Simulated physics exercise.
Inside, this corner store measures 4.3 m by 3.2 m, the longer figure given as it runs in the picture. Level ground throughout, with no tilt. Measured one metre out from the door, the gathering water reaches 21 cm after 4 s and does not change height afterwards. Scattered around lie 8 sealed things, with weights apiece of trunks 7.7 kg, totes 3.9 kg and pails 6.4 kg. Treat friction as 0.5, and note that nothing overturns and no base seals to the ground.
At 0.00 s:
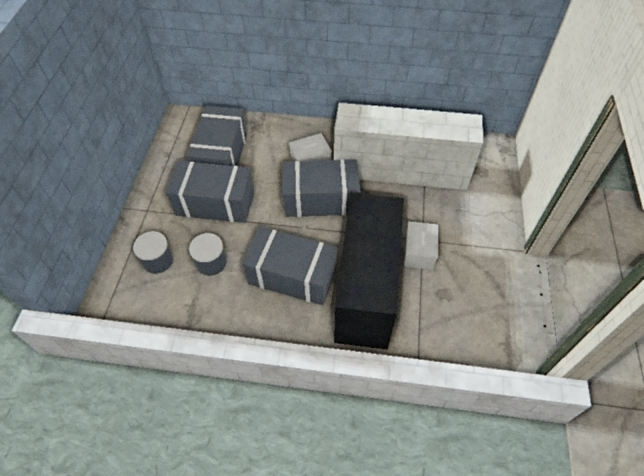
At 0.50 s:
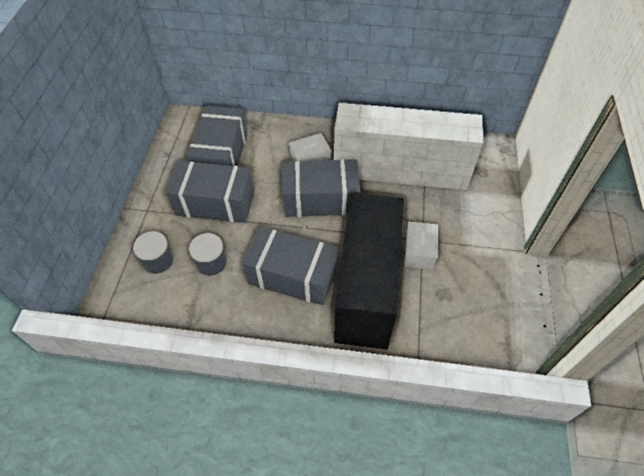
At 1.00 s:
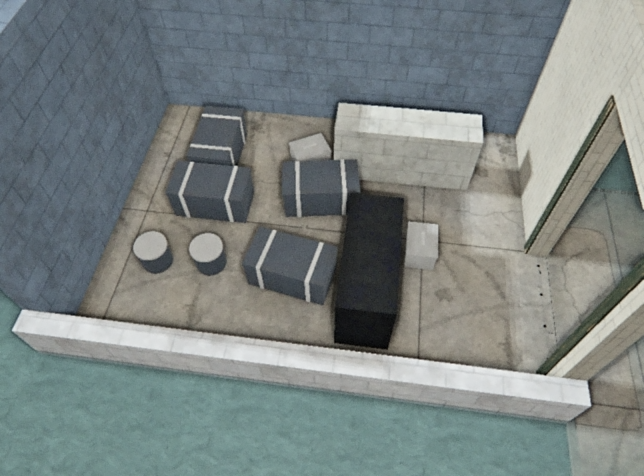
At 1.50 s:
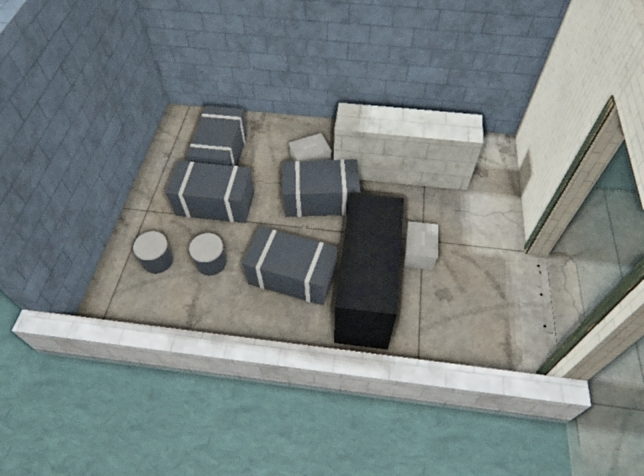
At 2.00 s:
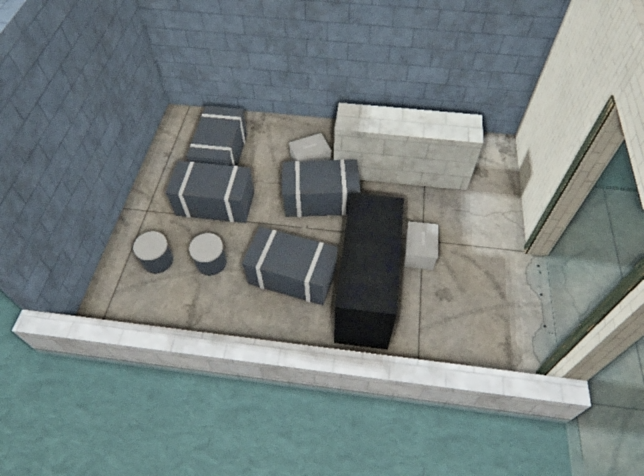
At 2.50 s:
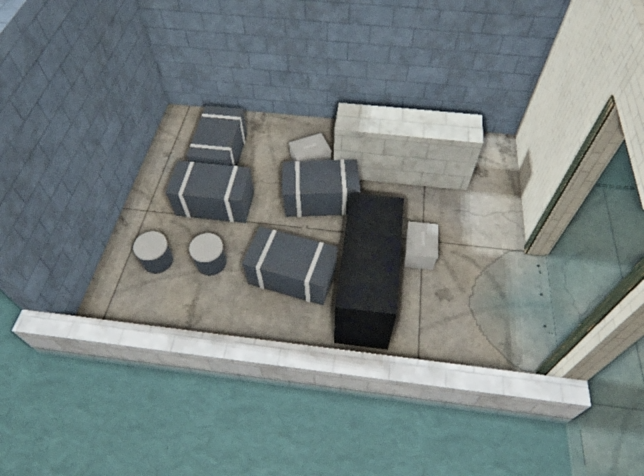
The video shows a walled room holding dark strapped boxes, two round containers, a long black block and pale blocks, all staying still, while water outside gradually spreads through the doorway on the right onto the nearby floor.
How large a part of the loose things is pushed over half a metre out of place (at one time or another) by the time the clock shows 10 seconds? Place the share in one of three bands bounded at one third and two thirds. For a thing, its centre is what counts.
It goes in the band one third to two thirds.
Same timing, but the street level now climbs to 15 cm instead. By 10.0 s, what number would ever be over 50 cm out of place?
With that change, 4 of them.
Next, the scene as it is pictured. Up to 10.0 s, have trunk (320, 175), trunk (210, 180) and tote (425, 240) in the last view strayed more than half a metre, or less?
First farther, then farther, then farther.
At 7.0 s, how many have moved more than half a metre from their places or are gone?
By that point, 2.
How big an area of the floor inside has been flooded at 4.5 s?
About 3.5 m2.
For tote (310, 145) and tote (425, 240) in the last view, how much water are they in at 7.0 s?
Some 2 cm at the first, some 2 cm at the second.
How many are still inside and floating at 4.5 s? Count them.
At that time, 0.
After 3.5 s 0 of 8 are over 50 cm from their spots; 0 afloat.
After 4.5 s 0 of 8 are over 50 cm from their spots; 0 afloat.
After 7.0 s 2 of 8 are over 50 cm from their spots; 1 afloat.
After 10.0 s 4 of 8 are over 50 cm from their spots, and 4 have been at some point; 8 afloat.
